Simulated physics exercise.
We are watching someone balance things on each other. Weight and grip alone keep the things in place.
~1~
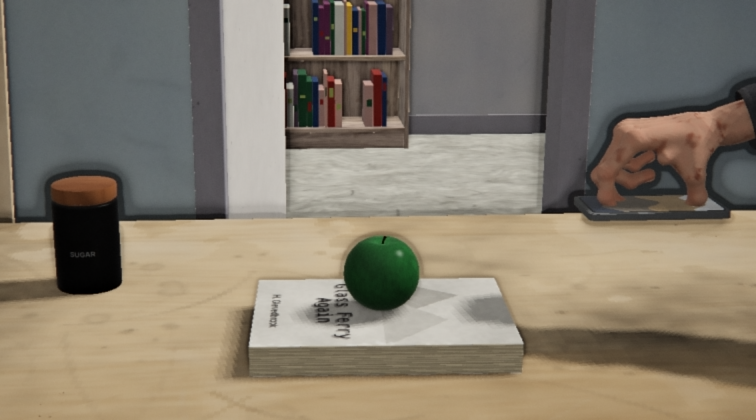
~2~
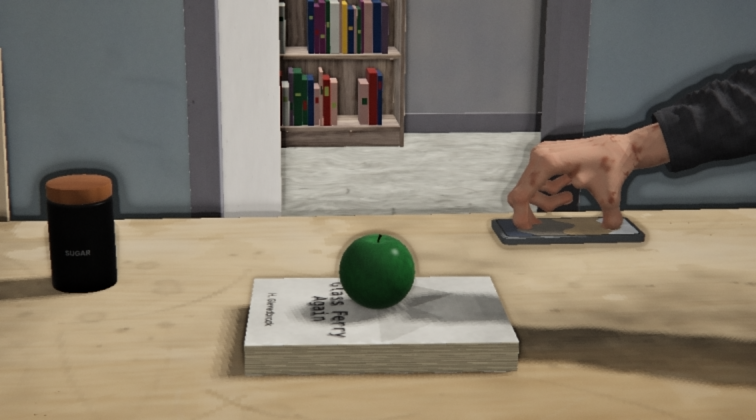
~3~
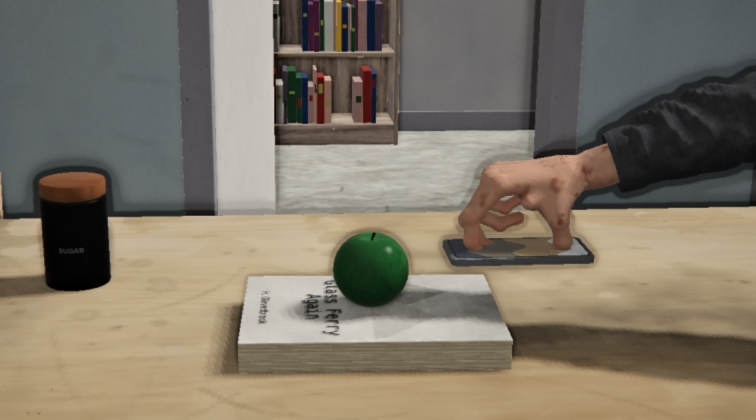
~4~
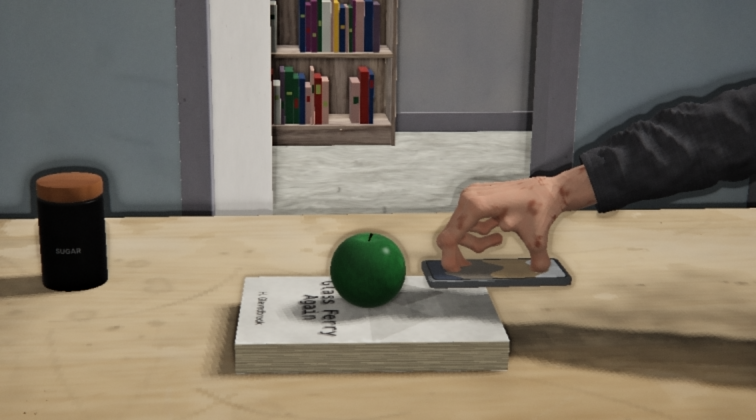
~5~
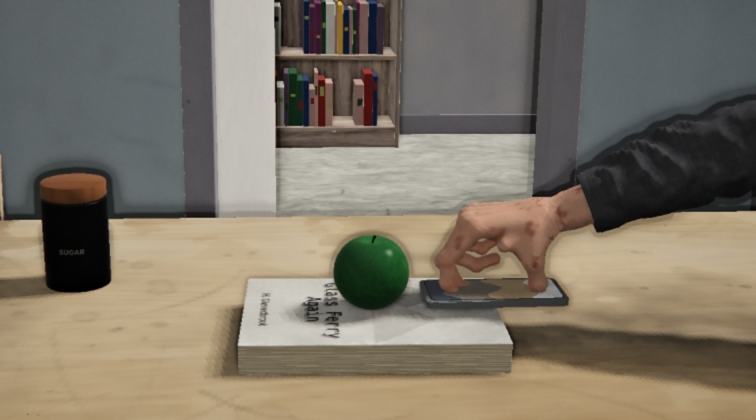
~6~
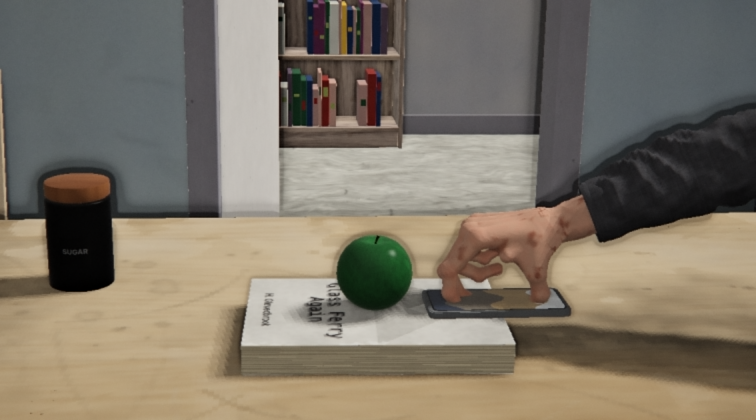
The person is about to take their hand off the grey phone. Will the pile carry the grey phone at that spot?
Basically the pile is secure.
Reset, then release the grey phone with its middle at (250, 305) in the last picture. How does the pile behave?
After that, the pile stays intact.
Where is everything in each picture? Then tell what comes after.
On its way; grey phone (651, 207), in the first picture.
On its way; grey phone (566, 230); black jar (82, 233), in the second picture.
On its way; grey phone (517, 251), in the third picture.
On its way; grey phone (495, 273); black jar (72, 231), in the fourth picture.
On its way; grey phone (493, 293), in the fifth picture.
Set down, still held; grey phone (495, 303); black jar (79, 232), in the sixth picture.
Then, 0.70 s past the last view, nothing moves.
Then, 1.60 s past the last view, grey phone resting near (495, 304).
Finally, all 5 still in place. Final places as the last picture's camera would see them, grey phone near (495, 304). The pile stays up.
